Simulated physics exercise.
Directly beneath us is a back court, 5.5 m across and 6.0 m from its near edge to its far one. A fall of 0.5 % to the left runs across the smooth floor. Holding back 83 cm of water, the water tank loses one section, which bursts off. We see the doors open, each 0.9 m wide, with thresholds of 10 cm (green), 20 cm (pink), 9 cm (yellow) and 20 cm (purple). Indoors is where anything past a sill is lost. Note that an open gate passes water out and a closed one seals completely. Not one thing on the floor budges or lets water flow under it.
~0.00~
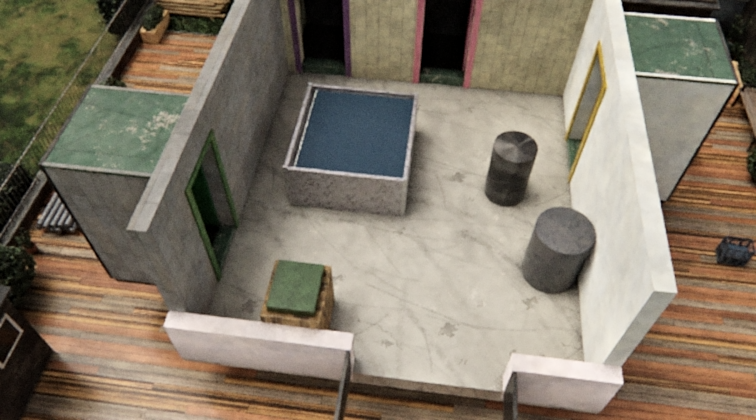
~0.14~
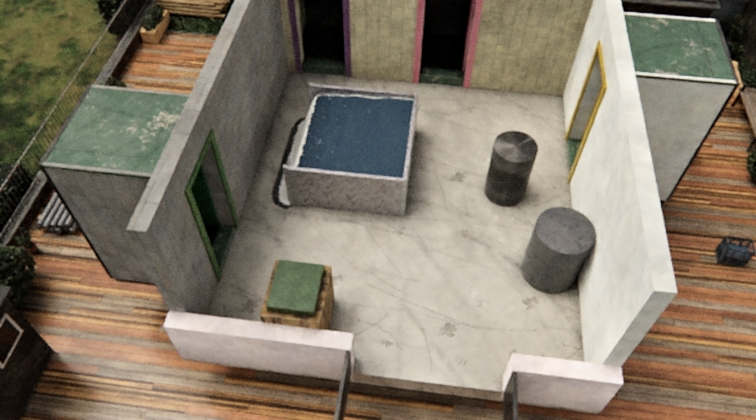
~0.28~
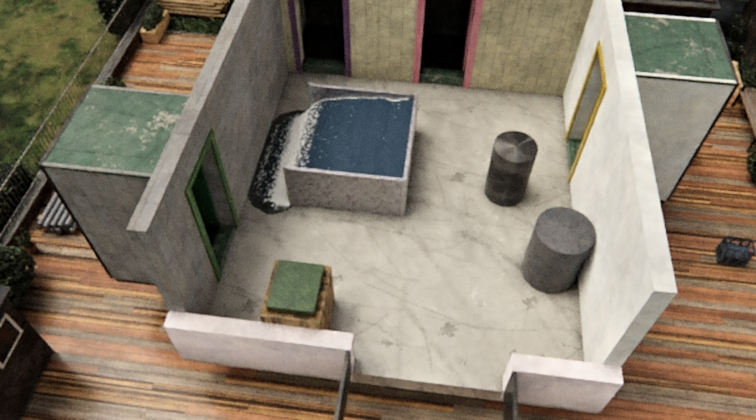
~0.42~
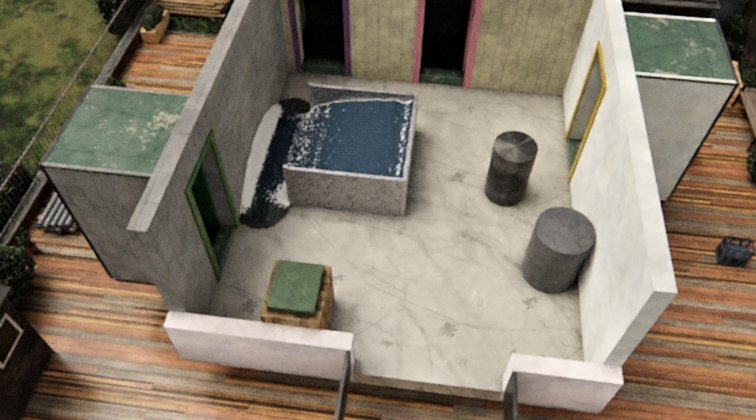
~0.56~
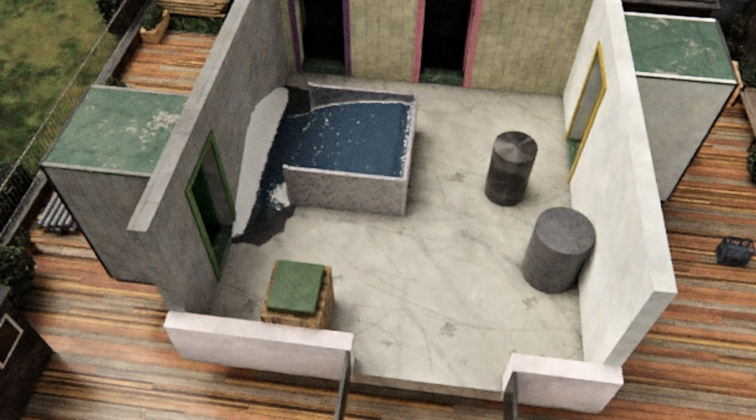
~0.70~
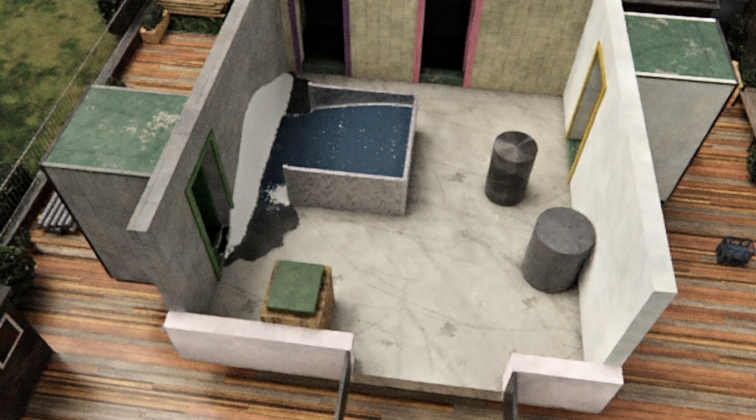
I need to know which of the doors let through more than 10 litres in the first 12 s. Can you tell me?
The green door will not hold enough water back. The pink door will hold enough water back. The yellow door will not hold enough water back. The purple door will not hold enough water back.
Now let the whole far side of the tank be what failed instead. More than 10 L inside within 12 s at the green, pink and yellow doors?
Result: Green limit passed, pink limit passed, yellow limit passed.
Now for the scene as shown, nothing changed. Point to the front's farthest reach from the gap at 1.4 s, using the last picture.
Point: Roughly (200, 337).
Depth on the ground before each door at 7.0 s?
In centimetres, the green door has 11, the pink door 4, the yellow door 11 and the purple door 12.
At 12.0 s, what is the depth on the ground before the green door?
The depth comes to around 7.0 centimetres.
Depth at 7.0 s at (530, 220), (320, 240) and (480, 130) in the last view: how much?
Roughly 12, 3 and 4 cm, in turn.
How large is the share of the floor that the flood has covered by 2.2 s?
Close to 40 in a hundred.
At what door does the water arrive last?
The yellow door.
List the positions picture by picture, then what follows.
In the first frame, still water, 83 cm deep, in the water tank at (355, 132).
In the second frame, the front is at (287, 205), 1.1 m from the gap at (304, 150); 0.5 m2 of floor is under water; 83 cm left at the back of the water tank.
In the third frame, water pours out at (304, 151) and has run 1.2 m, to (294, 114); typically 14 cm deep outside, 82 cm at the water tank's back.
In the fourth frame, the front is at (241, 217), 1.6 m from the gap at (304, 152); 2.2 m2 of floor is under water; 74 cm left at the back of the water tank.
In the fifth frame, the front is at (284, 88), 2.1 m from the gap at (304, 152); 2.6 m2 of floor is under water; 69 cm left at the back of the water tank.
In the sixth frame, water pours out at (304, 153) and has run 2.4 m, to (289, 74); typically 30 cm deep outside, 69 cm at the water tank's back.
After 1.4 s water covers 25 % of the floor and is deepest (60 cm) near (289, 74); green door 16 cm at the sill, 5 L in, pink door not reached, yellow door not reached, purple door 38 cm at the sill, 19 L in.
After 2.2 s water covers 40 % of the floor and is deepest (49 cm) near (219, 317); green door 15 cm at the sill, 18 L in, pink door 5 cm at the sill, 0 L in, yellow door not reached, purple door 38 cm at the sill, 125 L in.
After 3.5 s water covers 75 % of the floor and is deepest (28 cm) near (200, 337); green door 21 cm at the sill, 40 L in, pink door 5 cm at the sill, 0 L in, yellow door 13 cm at the sill, 0 L in, purple door 22 cm at the sill, 187 L in.
After 7.0 s water covers 95 % of the floor and is deepest (18 cm) near (208, 316); green door 11 cm at the sill, 124 L in, pink door 4 cm at the sill, 0 L in, yellow door 11 cm at the sill, 25 L in, purple door 12 cm at the sill, 190 L in.
After 12.0 s water covers 95 % of the floor and is deepest (12 cm) near (419, 173); green door 7 cm at the sill, 135 L in, pink door 9 cm at the sill, 0 L in, yellow door 8 cm at the sill, 39 L in, purple door 7 cm at the sill, 190 L in.
